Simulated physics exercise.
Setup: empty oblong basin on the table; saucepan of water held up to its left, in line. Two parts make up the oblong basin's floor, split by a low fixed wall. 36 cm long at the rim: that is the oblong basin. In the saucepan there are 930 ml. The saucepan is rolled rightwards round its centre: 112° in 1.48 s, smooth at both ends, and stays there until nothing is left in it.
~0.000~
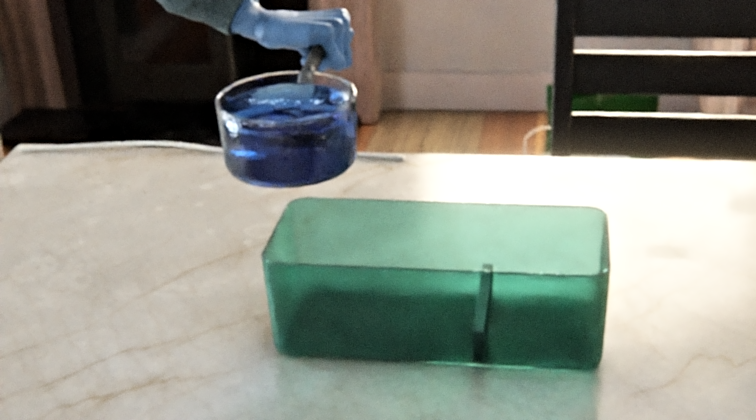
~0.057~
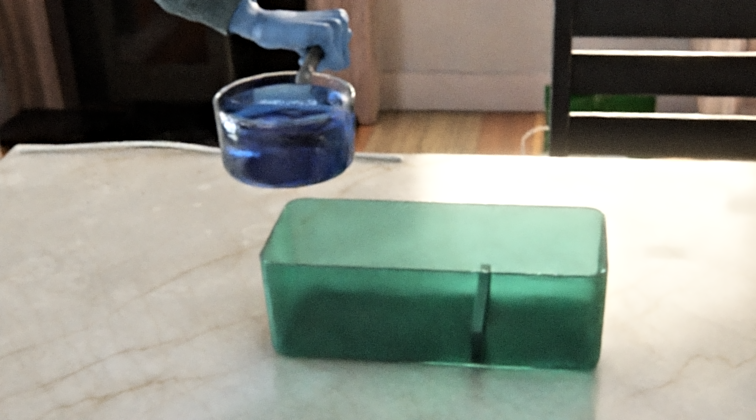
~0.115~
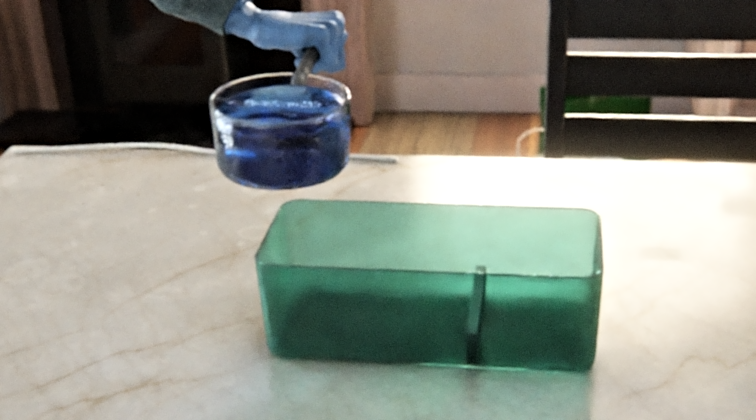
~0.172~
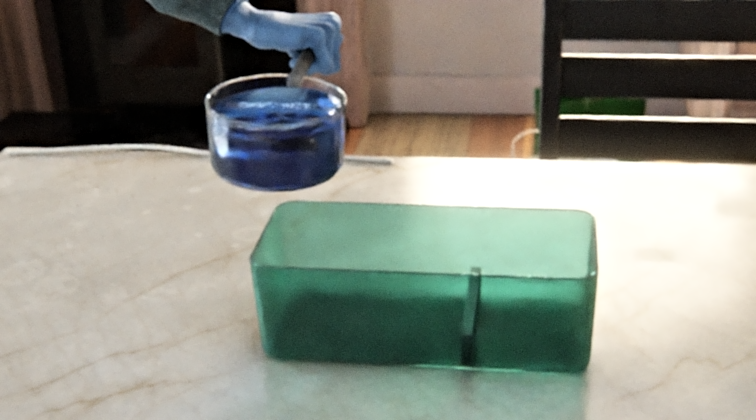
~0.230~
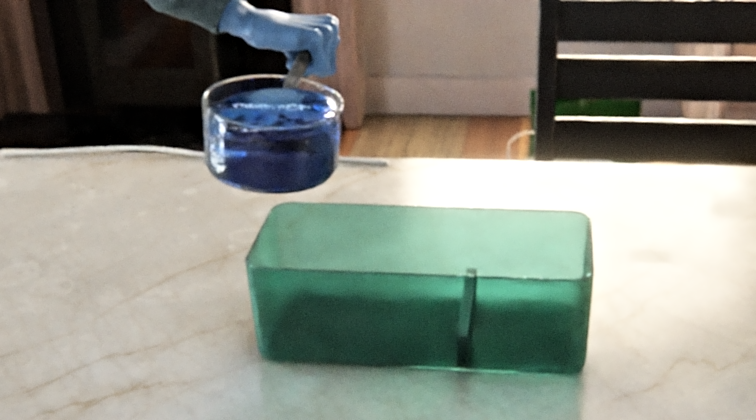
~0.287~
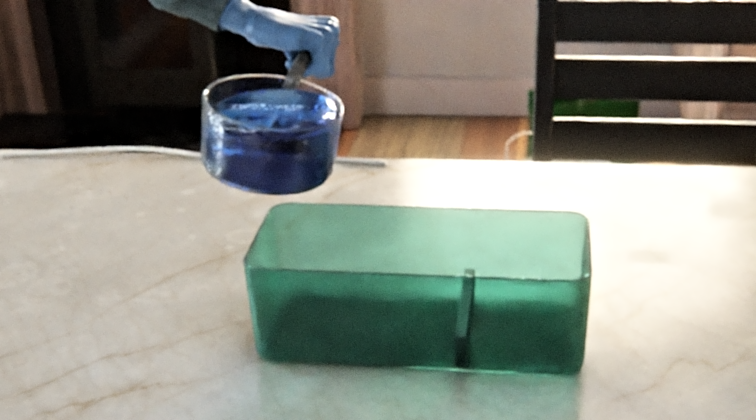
Glass saucepan of blue water, held by a blue-gloved hand above an empty green oblong basin, tilting slightly to the right.
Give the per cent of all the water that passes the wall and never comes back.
I would say 8 percent.
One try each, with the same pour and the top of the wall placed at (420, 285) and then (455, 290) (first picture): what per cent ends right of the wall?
I'd say 55 percent on the first go, 10 percent on the next.
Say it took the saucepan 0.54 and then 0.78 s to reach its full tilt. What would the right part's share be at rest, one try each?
Respectively 25 and 15 %.
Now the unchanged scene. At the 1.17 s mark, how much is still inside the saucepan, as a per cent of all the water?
About 8 percent.
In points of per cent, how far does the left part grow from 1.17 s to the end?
About 12 percent, give or take.
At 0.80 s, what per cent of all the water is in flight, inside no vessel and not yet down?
Some 26 % is the figure.
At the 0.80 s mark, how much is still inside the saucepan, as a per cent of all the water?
54 %.
After 0.80 s the tilt is 63° and 55 per cent is still to pour, 19 is left of the wall and 0 right of it.
After 1.17 s the tilt is 100° and 8 per cent is still to pour, 80 is left of the wall and 5 right of it.
After 1.56 s the tilt is 112° and 0 per cent is still to pour, 92 is left of the wall and 8 right of it.
After 1.98 s the tilt is 112° and 0 per cent is still to pour, 92 is left of the wall and 8 right of it.
In the end 92 per cent lies left of the wall, 8 right of it and 0 outside.
